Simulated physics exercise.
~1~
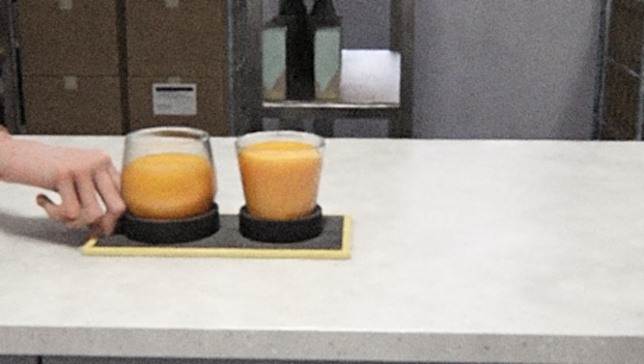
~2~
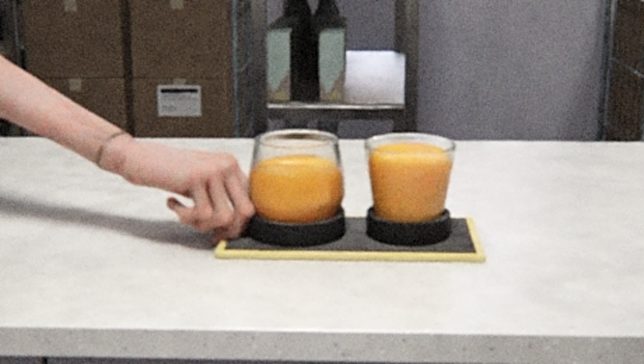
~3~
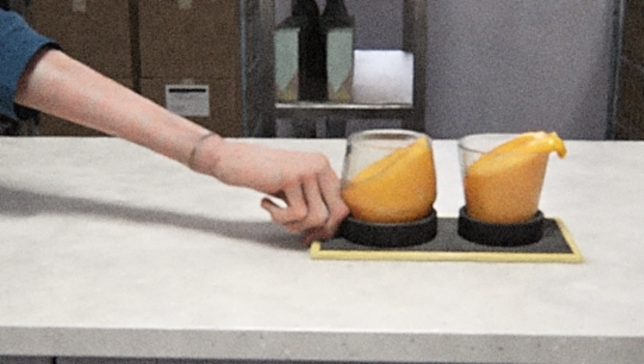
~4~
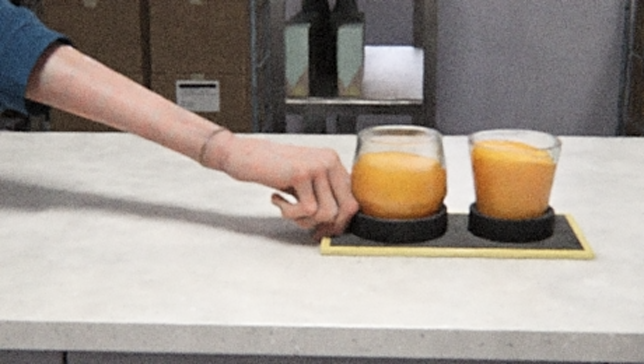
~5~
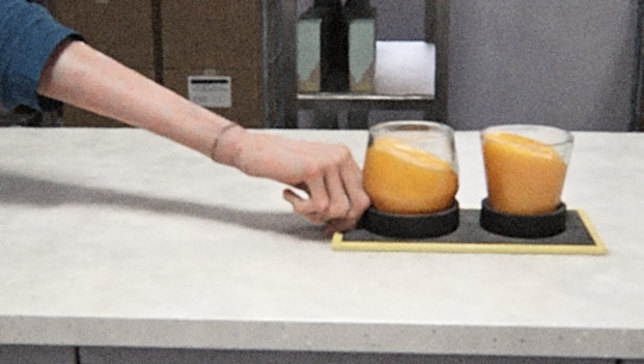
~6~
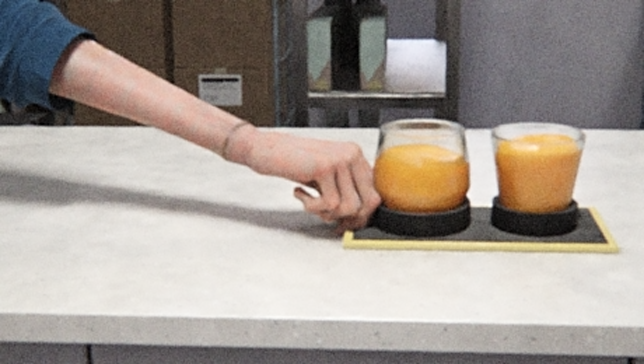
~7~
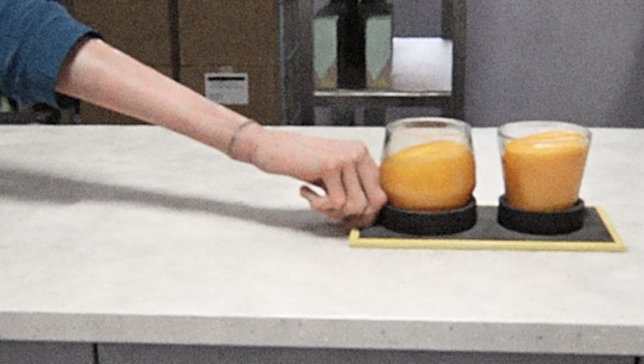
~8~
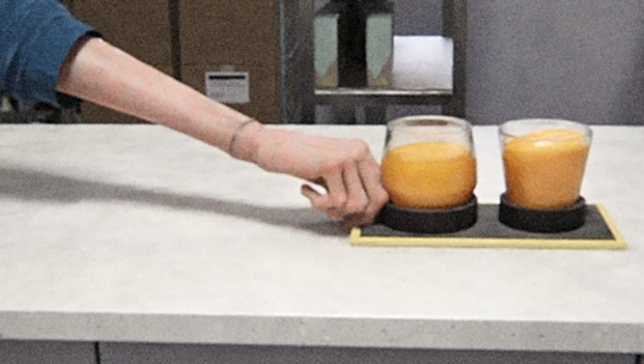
Orange juice slopped over the rim of the right-hand glass when a hand slid a tray holding two glasses rightward across a counter and stopped it abruptly; the juice rocked in both, then mostly settled, with the hand still at the tray.
